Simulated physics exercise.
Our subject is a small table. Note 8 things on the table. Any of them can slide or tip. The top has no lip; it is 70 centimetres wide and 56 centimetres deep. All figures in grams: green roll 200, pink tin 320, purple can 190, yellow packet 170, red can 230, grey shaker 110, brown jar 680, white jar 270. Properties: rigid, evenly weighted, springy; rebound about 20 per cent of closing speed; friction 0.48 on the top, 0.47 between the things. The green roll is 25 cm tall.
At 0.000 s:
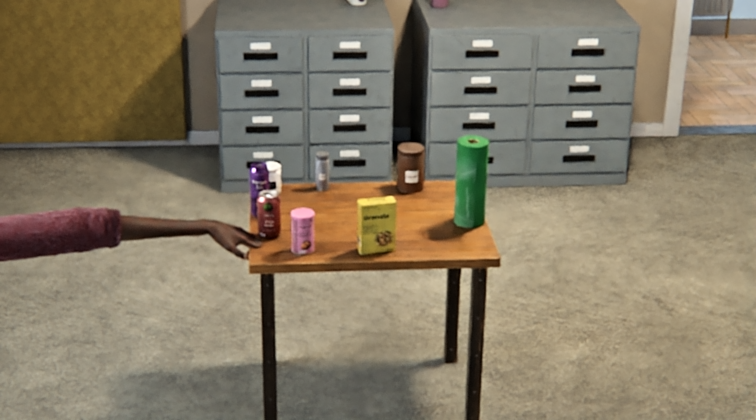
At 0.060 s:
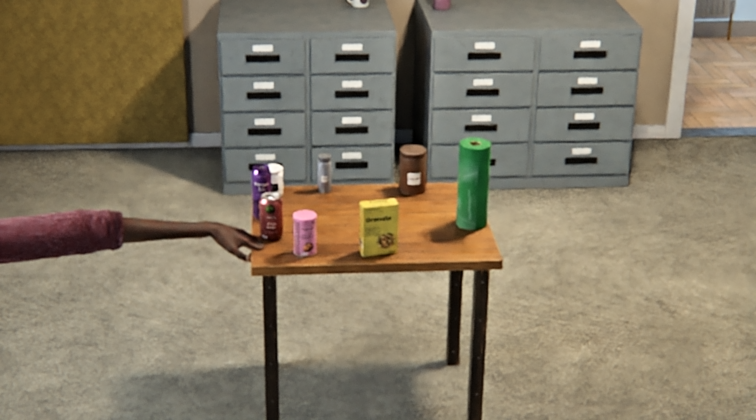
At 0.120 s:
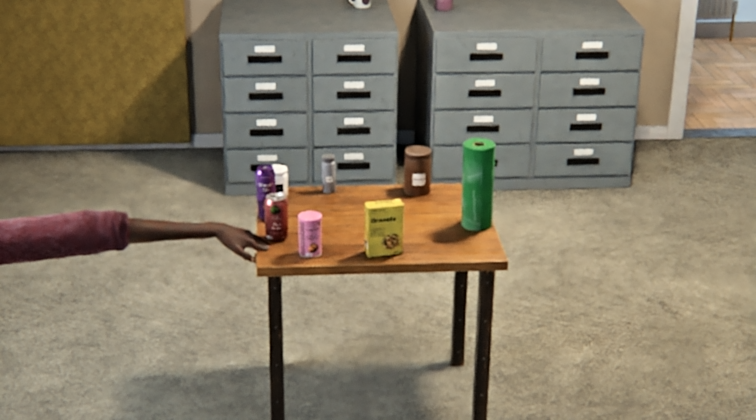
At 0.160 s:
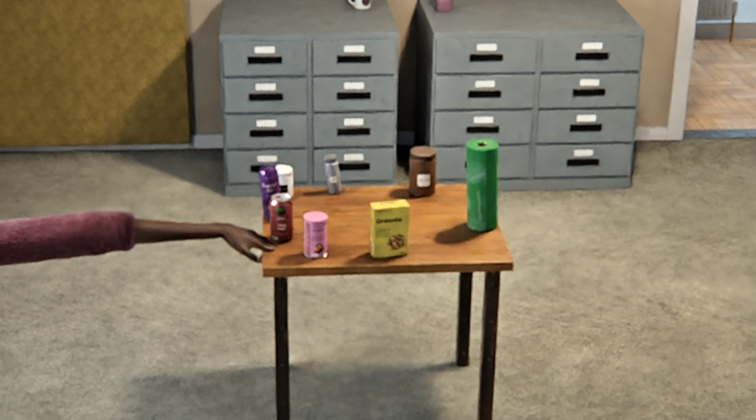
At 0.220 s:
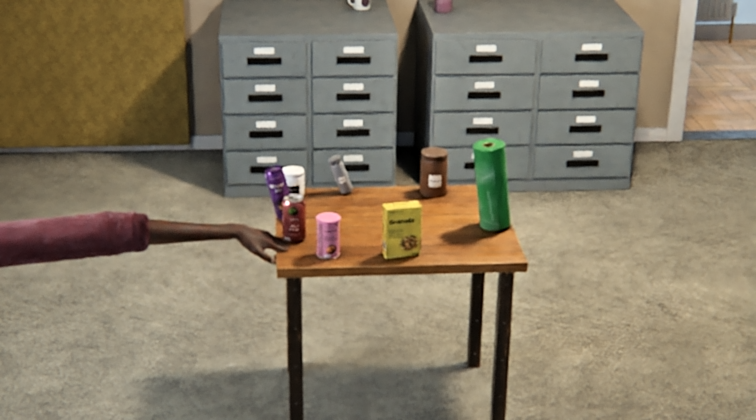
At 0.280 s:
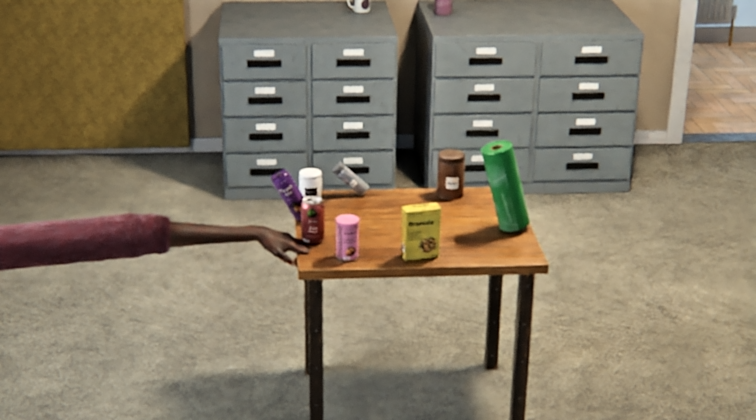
A hand pushes a small table to the right, and several containers on it lean left.
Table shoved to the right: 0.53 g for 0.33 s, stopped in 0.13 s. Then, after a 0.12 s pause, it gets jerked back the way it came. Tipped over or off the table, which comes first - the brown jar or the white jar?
It is the first one.
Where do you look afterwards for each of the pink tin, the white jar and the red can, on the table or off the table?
Observed: Pink tin remains in bounds; white jar remains in bounds; red can remains in bounds.
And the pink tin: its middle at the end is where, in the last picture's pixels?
It ends up near (394, 245).
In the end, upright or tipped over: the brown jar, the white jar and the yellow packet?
In the last frame the brown jar does not stay up, the white jar remains up and the yellow packet does not stay up.
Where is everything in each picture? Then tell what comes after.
In the first frame, brown jar (411, 168); white jar (270, 179).
In the second frame, purple can (262, 192); yellow packet (379, 228).
In the third frame, table along by 1 cm; red can (276, 218); grey shaker (329, 174).
In the fourth frame, table along by 3 cm; grey shaker (333, 174) 7° off upright; green roll (482, 185).
In the fifth frame, table along by 7 cm; grey shaker (341, 174) 20° off upright; purple can (280, 193) 13° off upright.
In the sixth frame, table along by 13 cm; brown jar (451, 174); white jar (310, 185).
After 0.58 s, table along by 40 cm; grey shaker now off the table; brown jar moved 8 cm near (566, 171); white jar moved 4 cm near (414, 183).
After 0.88 s, table along by 25 cm; brown jar now off the table; white jar moved 15 cm near (403, 184); pink tin on its side.
After 1.18 s, white jar moved 10 cm near (306, 185); green roll on its side; pink tin on its side.
In the end (2.3 s), off the table, purple can, yellow packet, grey shaker and brown jar; toppled on the table, green roll, pink tin and red can; not toppled but over 5 cm from the start, white jar. At the end, from the last picture's camera, brown jar near (530, 355), white jar near (296, 186). Brown jar went at 0.82 s; white jar was never lost.
